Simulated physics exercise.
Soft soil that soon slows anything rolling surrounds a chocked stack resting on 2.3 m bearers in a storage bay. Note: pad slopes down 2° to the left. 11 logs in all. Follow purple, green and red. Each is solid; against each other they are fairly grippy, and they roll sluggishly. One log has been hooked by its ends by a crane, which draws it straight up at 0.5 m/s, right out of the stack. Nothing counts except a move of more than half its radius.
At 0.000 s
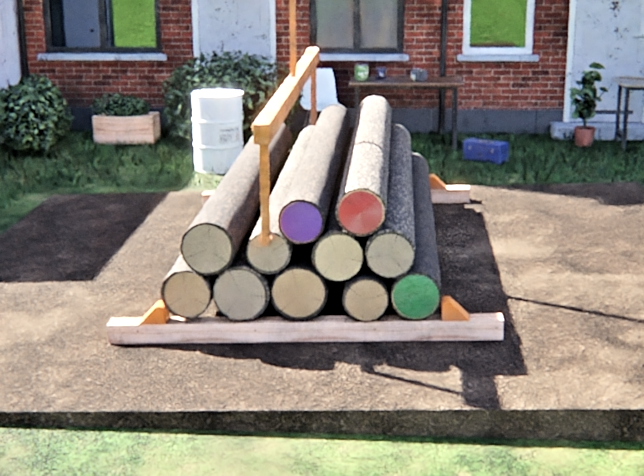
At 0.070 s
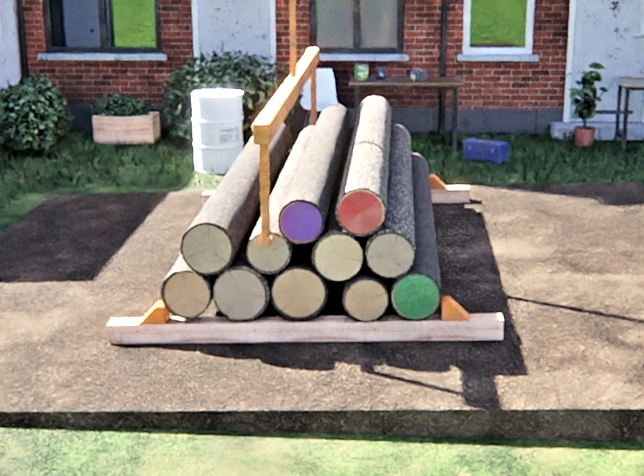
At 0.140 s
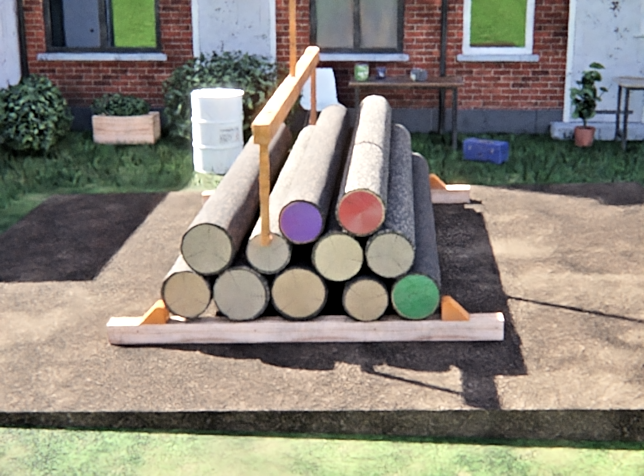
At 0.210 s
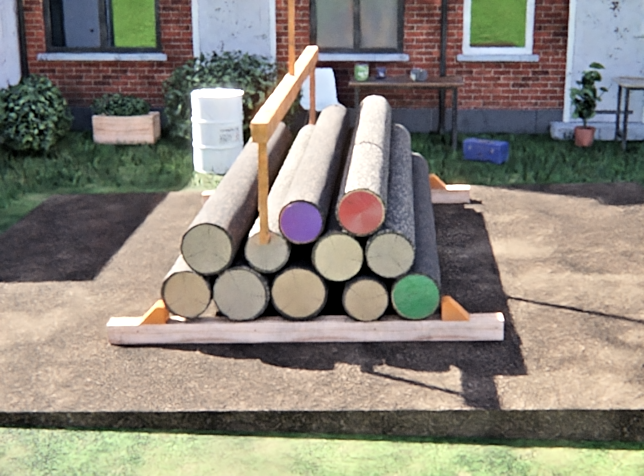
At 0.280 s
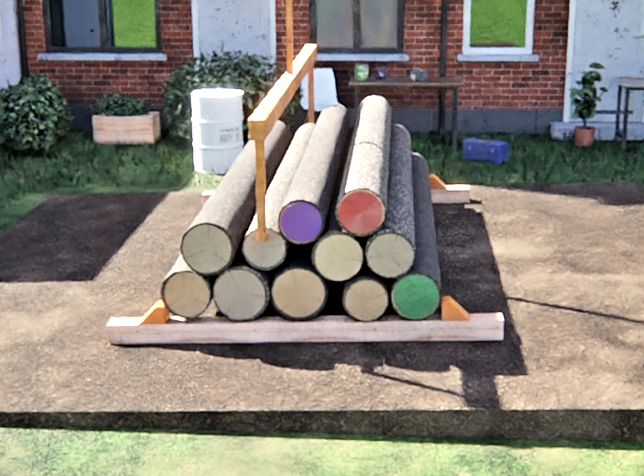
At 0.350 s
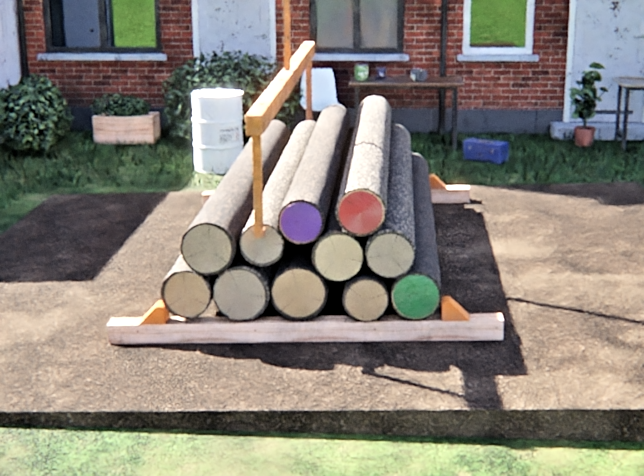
We see a stack of logs on a timber base outside a brick building, its purple, green and red-ended logs staying still while a wooden-coloured lifting frame hooked to a plain log begins raising it very slightly.
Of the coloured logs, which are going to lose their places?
Purple log: Yes; green: No; red: No.
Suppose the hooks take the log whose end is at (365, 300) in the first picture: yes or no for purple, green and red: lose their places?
With that change, purple will, green won't, and red will.
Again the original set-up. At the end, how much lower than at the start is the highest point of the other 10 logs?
Roughly 0 cm.
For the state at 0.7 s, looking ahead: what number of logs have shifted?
At that point, 0.
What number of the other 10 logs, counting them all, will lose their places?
That comes to 1 in total.
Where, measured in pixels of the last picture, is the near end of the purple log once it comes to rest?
In the last view it sits close to (268, 253).
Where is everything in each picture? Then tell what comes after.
The first frame shows purple (301, 223), green (416, 296), red (361, 213); hooked one at (268, 254); the pad slopes 2° down to the left; 4 of the 11 form the bottom row.
The second frame shows purple (301, 223), green (416, 296), red (361, 213); hooked one at (268, 254).
The third frame shows purple (301, 223), green (416, 296), red (361, 213); hooked one at (268, 254).
The fourth frame shows purple (301, 223), green (416, 296), red (361, 213); hooked one at (266, 253), up 1 cm.
The fifth frame shows purple (301, 224), green (416, 296), red (361, 213); hooked one at (264, 250), up 2 cm.
The sixth frame shows purple (301, 224), green (416, 296), red (361, 213); hooked one at (261, 246), up 5 cm.
By 0.6 s, purple is unmoved; green is where it was; red is where it was; 0 out of place.
By 0.7 s, purple is 3 cm further left and 4 cm lower; as before, green, red; 0 out of place.
By 0.8 s, purple is 7 cm further left and 13 cm lower; as before, green, red; 1 out of place.
By 0.9 s, purple is 14 cm further left and 15 cm lower; as before, green, red; 1 out of place.
Finally (1.7 s), purple is 19 cm further left and 18 cm lower; green is unmoved; red is where it was; 1 out of place.
